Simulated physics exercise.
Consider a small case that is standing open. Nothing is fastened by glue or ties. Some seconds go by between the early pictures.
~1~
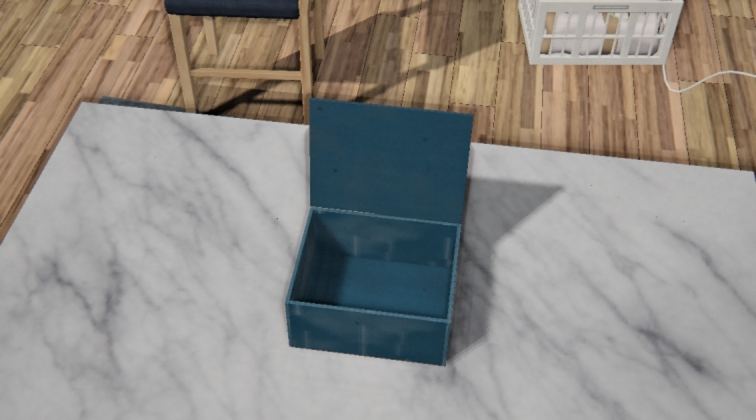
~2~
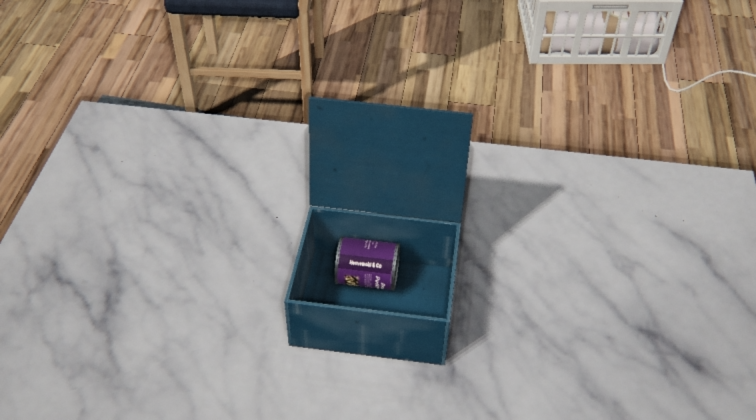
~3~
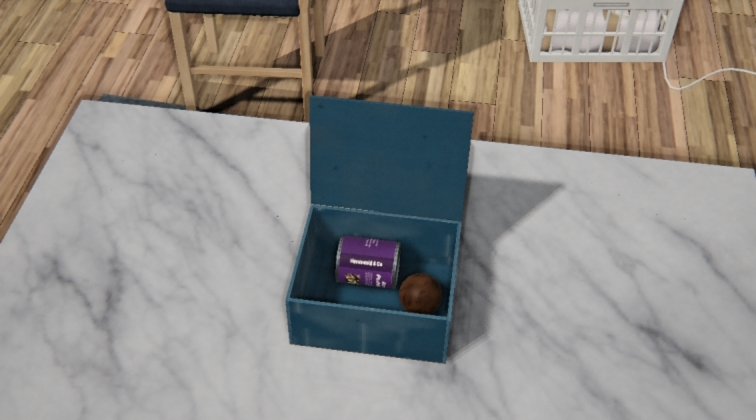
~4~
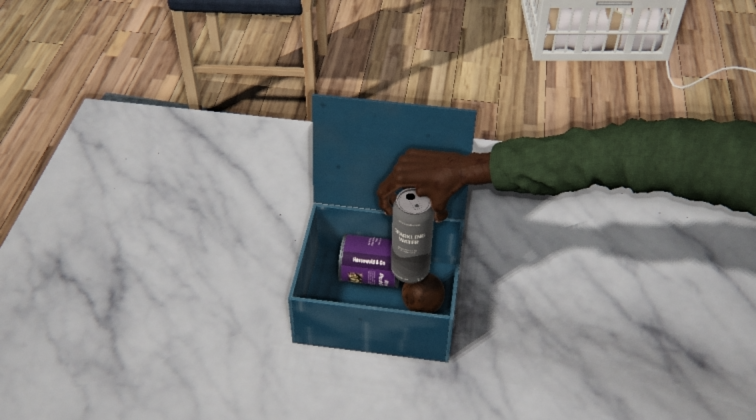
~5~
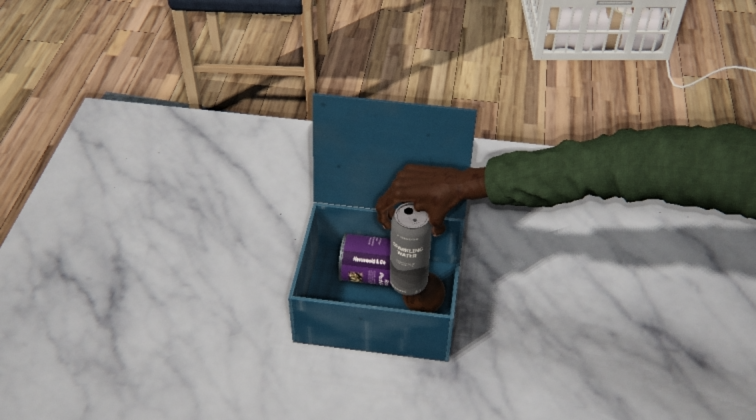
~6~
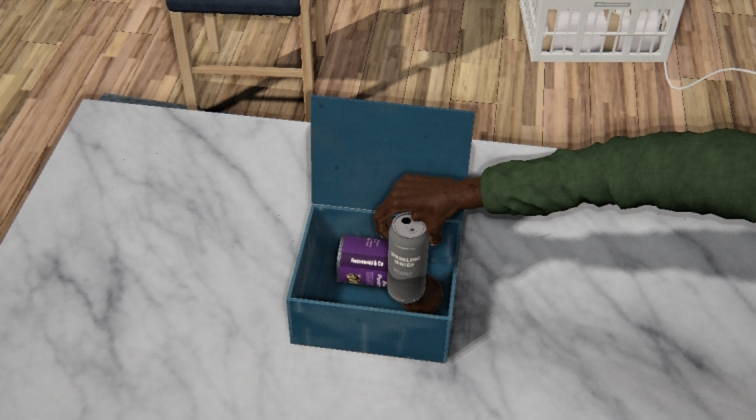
An open blue box on a marble table was empty, then held a purple can and next a brown ball, before a hand in a green sleeve lowered a grey can into it.
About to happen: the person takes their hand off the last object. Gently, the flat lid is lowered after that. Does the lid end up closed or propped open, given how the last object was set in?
Most likely there will be no gap under the lid.
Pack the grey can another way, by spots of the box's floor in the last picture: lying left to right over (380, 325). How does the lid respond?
Then it shuts flat.
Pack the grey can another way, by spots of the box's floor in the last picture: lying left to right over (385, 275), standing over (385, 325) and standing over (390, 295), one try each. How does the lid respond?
Going in order, the lid comes down all the way, then is left partly open, then is left partly open.
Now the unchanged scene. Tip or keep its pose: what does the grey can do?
Once everything settles, the grey can ends up at a slant.
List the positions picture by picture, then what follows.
In the first picture, the last thing is not in view yet.
In the second picture, the last thing is not in view yet.
In the third picture, the last thing is not in view yet; brown ball (421, 295).
In the fourth picture, still above its spot; grey can (412, 238); brown ball (423, 293).
In the fifth picture, still above its spot; grey can (410, 251).
In the sixth picture, put in, still held; grey can (408, 260).
Then, 0.80 s on from there, lid starting down; grey can on its side near (359, 308); brown ball shifted a little.
Then, 1.70 s on from there, lid 47° above the rim; grey can on its side near (358, 307); brown ball shifted a little.
In the end, lid shut; toppled in the box, grey can; the other 2 unmoved. At the end, from the last picture's camera, grey can near (358, 307).
